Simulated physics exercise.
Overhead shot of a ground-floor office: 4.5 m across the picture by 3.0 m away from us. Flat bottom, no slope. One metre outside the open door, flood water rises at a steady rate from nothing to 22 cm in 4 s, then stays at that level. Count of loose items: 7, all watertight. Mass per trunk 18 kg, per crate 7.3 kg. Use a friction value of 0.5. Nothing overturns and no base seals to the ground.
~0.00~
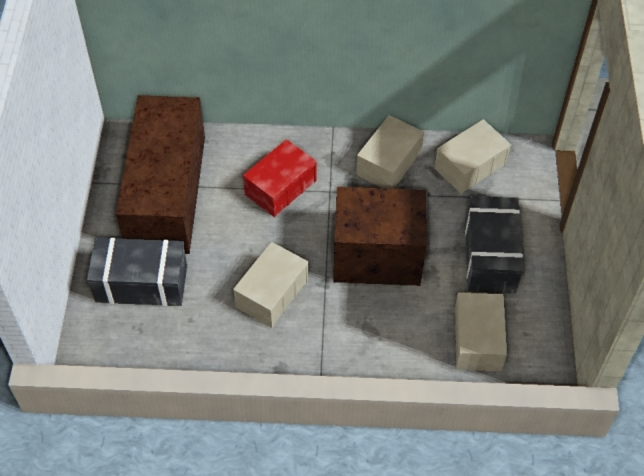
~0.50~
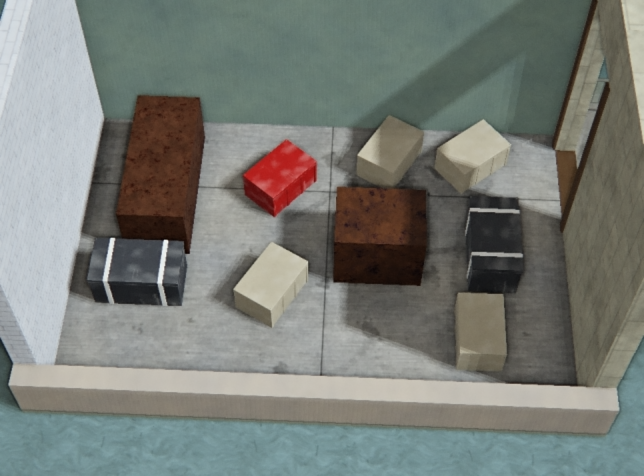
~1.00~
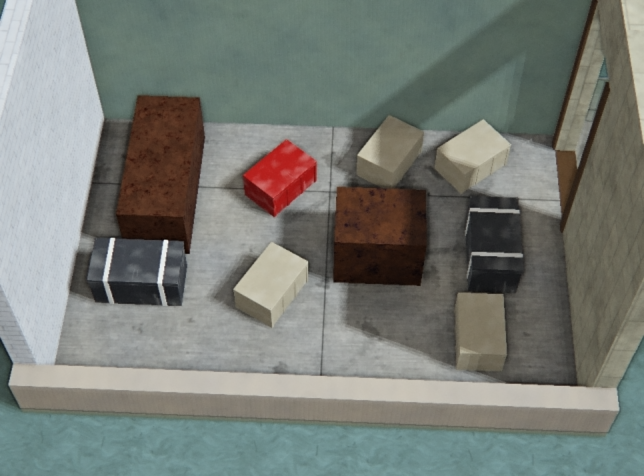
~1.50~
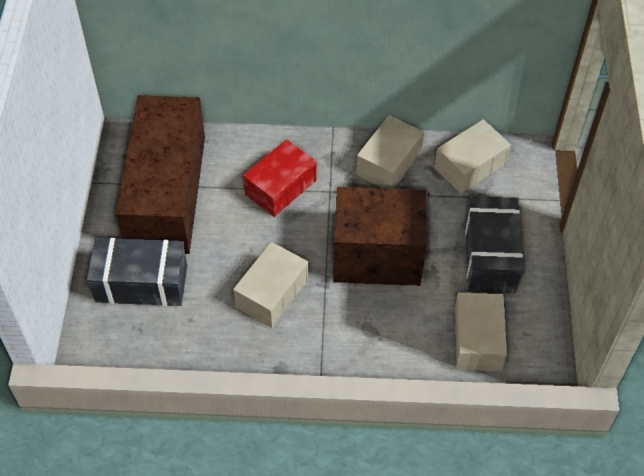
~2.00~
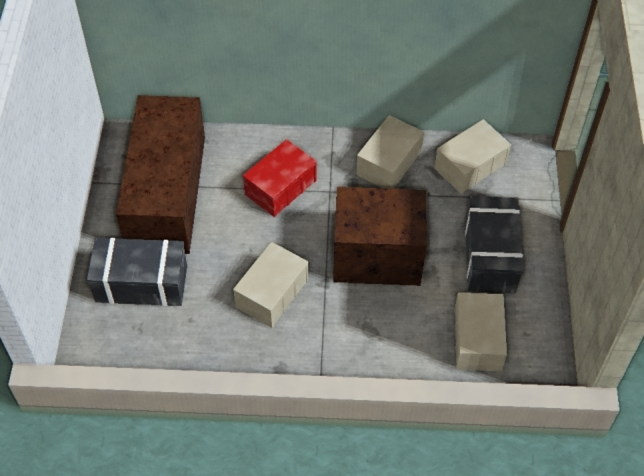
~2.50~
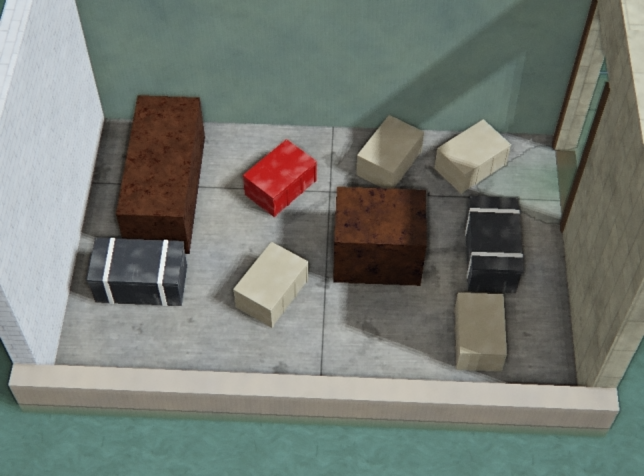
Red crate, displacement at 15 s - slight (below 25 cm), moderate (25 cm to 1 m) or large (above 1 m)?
Result: Long displacement.
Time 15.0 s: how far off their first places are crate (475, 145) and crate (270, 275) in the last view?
200 cm, 200 cm.
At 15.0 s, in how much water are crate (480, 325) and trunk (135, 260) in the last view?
13 and 14 cm.
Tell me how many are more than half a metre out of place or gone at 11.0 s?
Tally: 6.
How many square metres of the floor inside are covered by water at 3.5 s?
Wet area: Approx. 2.0 m2.
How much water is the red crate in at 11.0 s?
I'd put it at about 8 cm.
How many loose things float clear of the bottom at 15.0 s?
Just then, the number is 7.
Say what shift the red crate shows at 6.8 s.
About 50 cm out of place.
After 3.5 s the red crate is near (280, 168), 0.0 m from its start, aground; 0 afloat.
After 6.8 s the red crate is near (234, 184), 0.5 m from its start, afloat; 3 afloat.
After 11.0 s the red crate is near (427, 360), 2.4 m from its start, afloat; 7 afloat.
After 15.0 s the red crate is near (516, 237), 2.3 m from its start, afloat; 7 afloat.
